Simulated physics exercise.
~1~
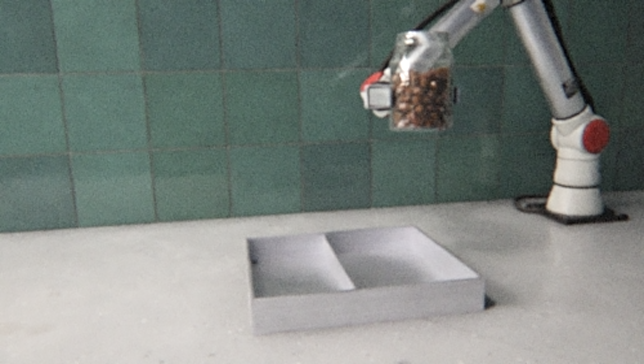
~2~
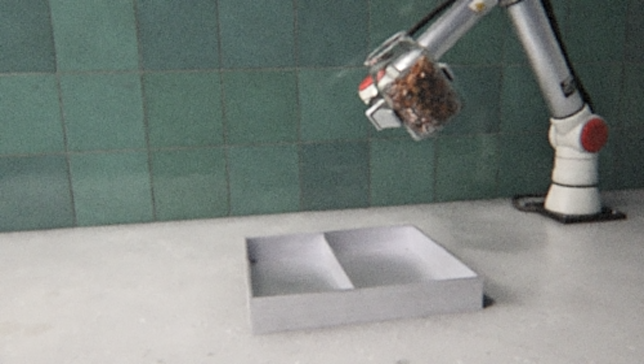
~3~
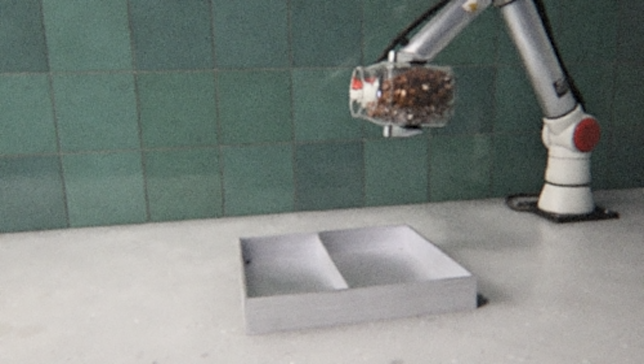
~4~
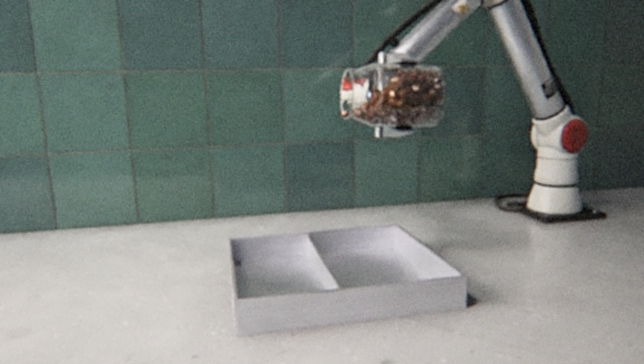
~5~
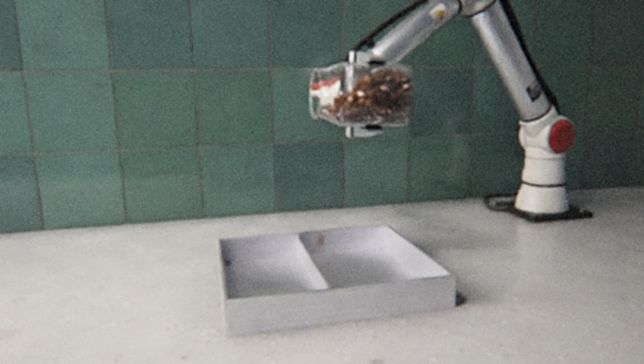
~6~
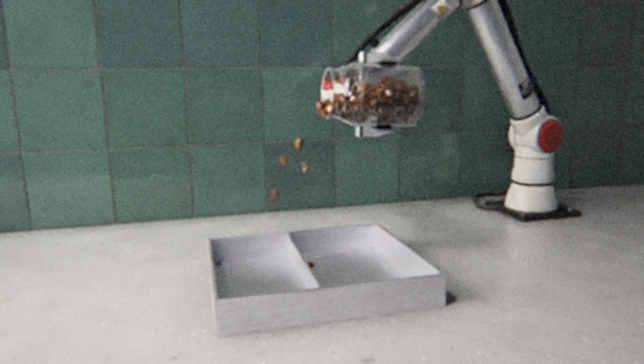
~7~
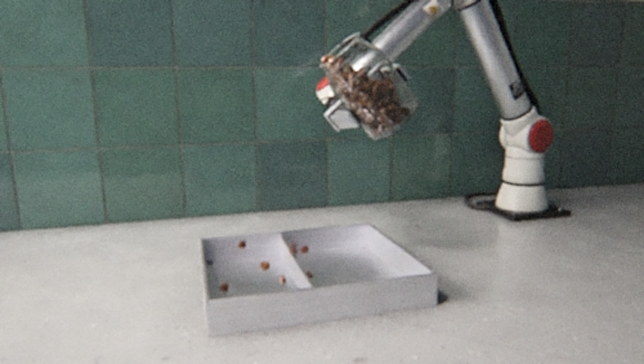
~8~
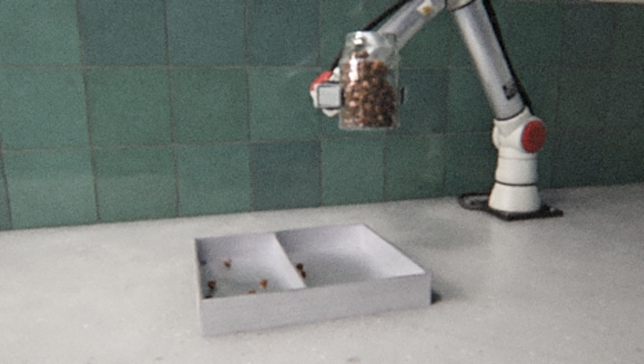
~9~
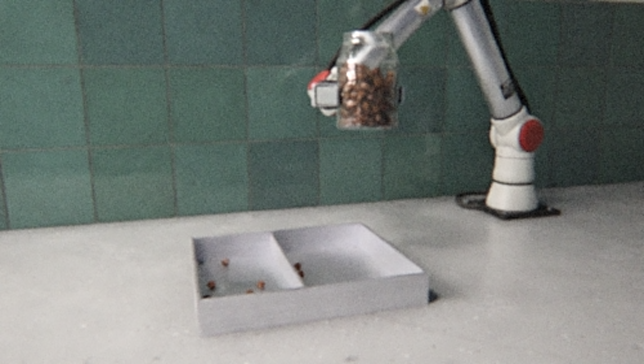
At the start, a robot arm holds an upright clear jar of brown pellets above an empty, pale tray split into two parts, set on a light table before green tiles. The gripper tips the jar to the left until it lies on its side, its mouth facing left. It stays level for a while, then a few pellets drop from the mouth towards the tray. The arm turns the jar back upright. At the end, it holds the jar still, with most pellets inside and a few scattered in the tray, mainly in the left part.
